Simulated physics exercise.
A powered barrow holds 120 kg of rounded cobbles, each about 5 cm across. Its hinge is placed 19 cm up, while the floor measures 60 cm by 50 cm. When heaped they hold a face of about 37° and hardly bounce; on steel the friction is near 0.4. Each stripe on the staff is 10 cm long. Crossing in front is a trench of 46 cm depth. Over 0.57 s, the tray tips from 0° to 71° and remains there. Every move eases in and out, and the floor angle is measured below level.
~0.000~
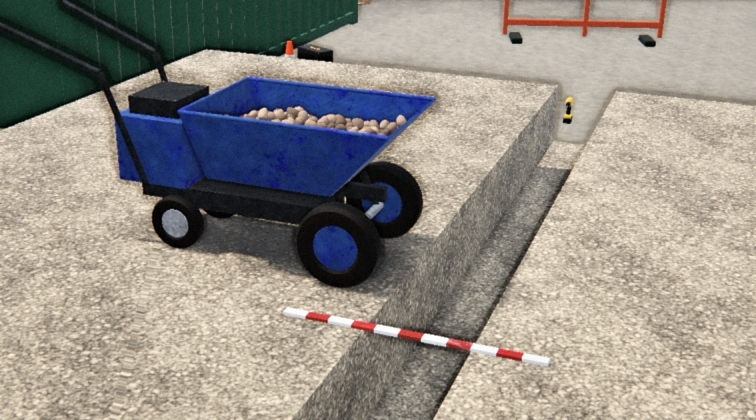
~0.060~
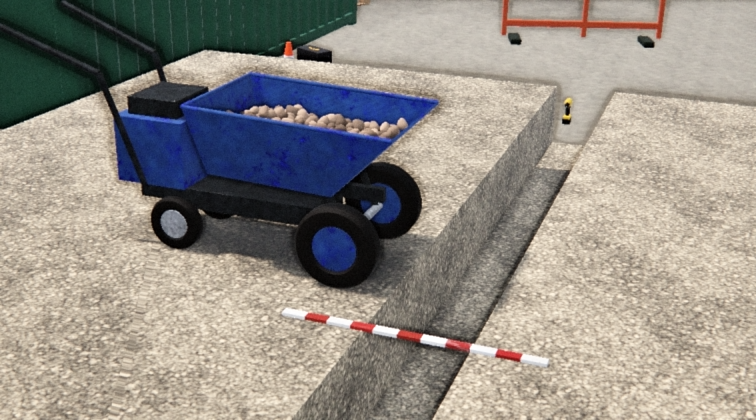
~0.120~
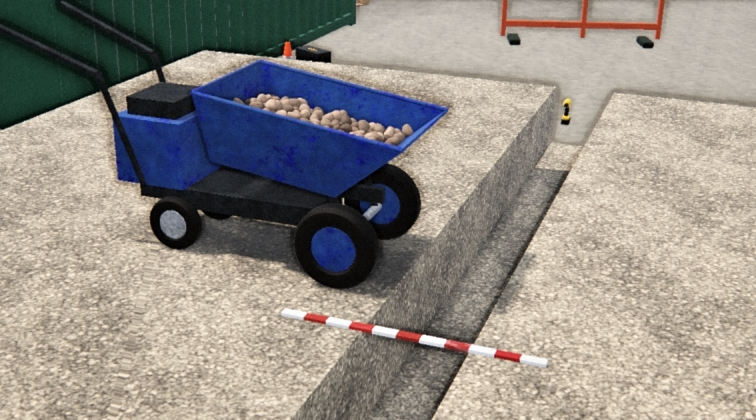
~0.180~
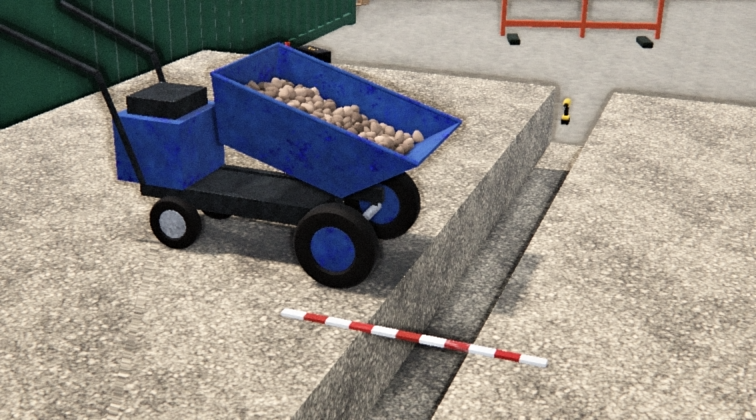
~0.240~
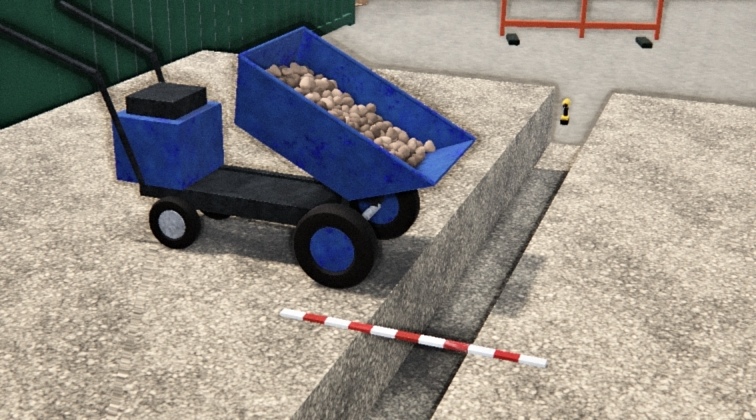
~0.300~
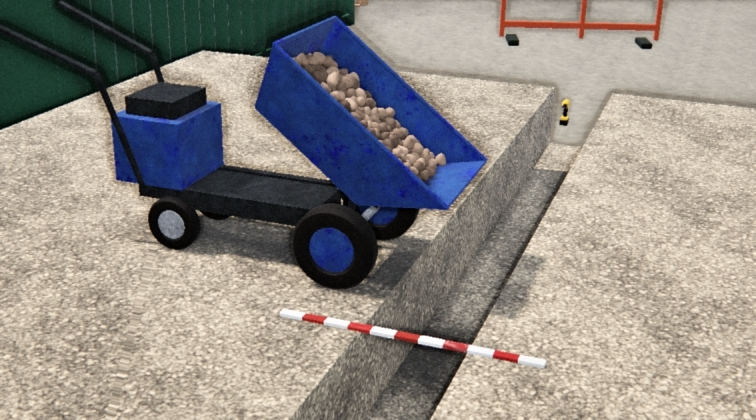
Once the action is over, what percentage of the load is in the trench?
About 27 in every hundred.
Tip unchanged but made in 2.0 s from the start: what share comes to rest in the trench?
Expected share: Around 50%.
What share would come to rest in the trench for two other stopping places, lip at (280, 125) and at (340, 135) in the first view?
It'd be around 90 per cent and after that around 75 per cent.
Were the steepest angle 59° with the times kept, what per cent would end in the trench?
It would come to about 35 percent.
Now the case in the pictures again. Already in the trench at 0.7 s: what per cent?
Close to 5 per cent has got there by then.
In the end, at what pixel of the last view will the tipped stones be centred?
Resting centre: About (562, 293).
After 0.4 s the floor is at 60°; 100 % in the tray; the foremost stones are at (443, 220).
After 0.7 s the floor is at 71°; 85 % in the tray, 5 % in the trench, 10 % past the trench; the foremost stones are at (531, 293).
After 1.0 s the floor is at 71°; 12 % in the tray, 15 % in the trench, 73 % past the trench; the foremost stones are at (738, 317).
After 3.0 s the floor is at 71°; 0 % in the tray, 27 % in the trench, 73 % past the trench; the foremost stones are past the picture's edge.
